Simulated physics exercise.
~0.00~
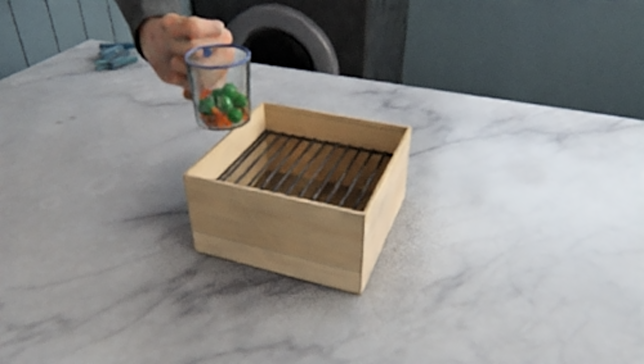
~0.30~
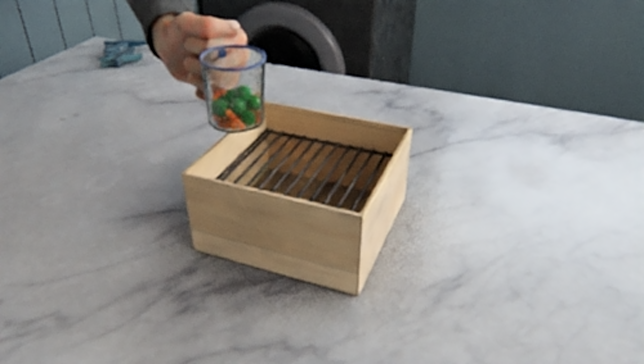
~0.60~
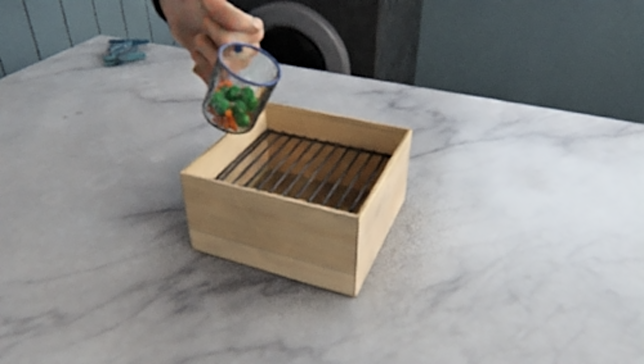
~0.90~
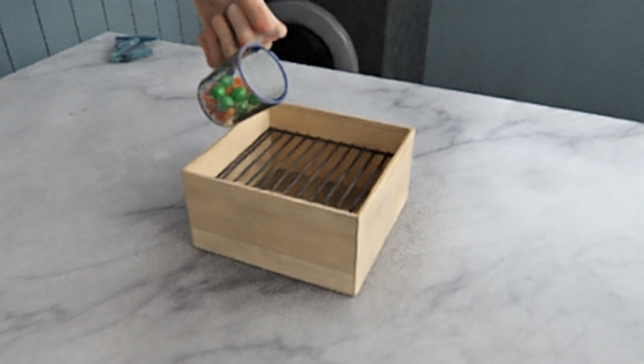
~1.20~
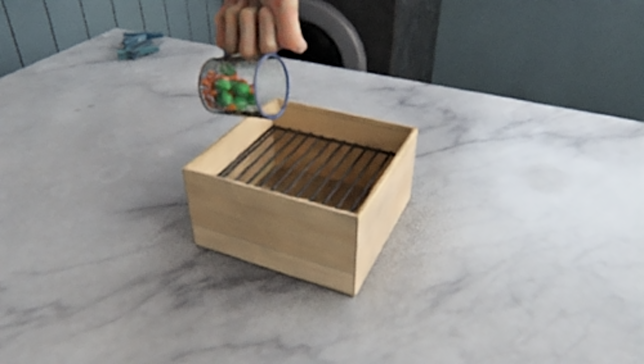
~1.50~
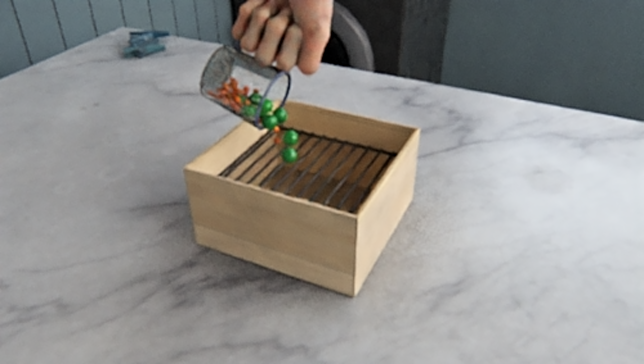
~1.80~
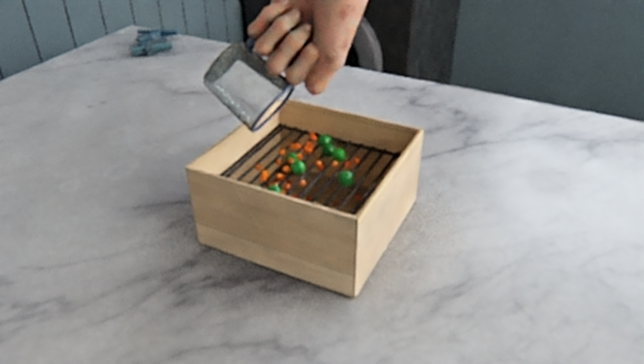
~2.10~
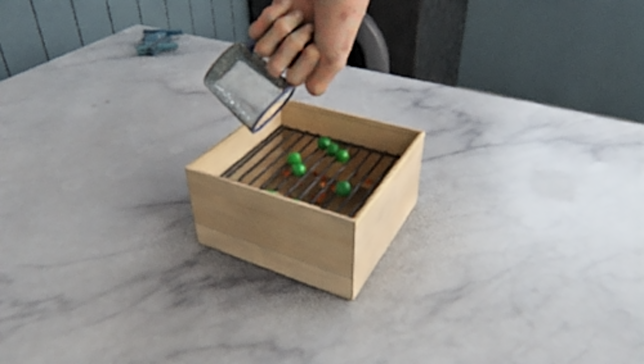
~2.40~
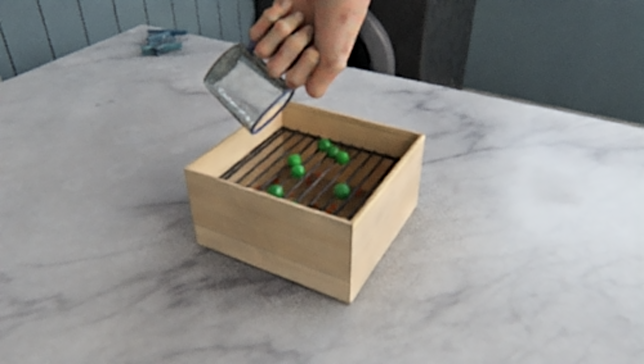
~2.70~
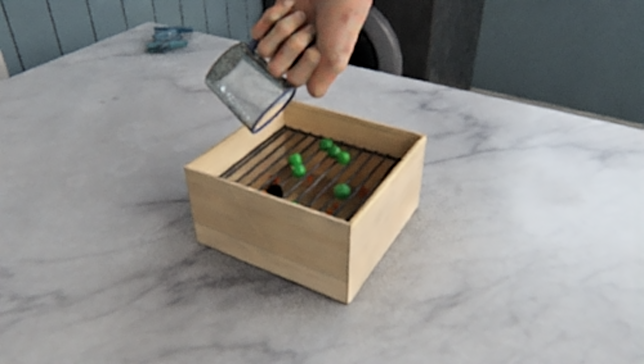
A hand tips a cup over a wooden box; green pieces stay, orange slip through.
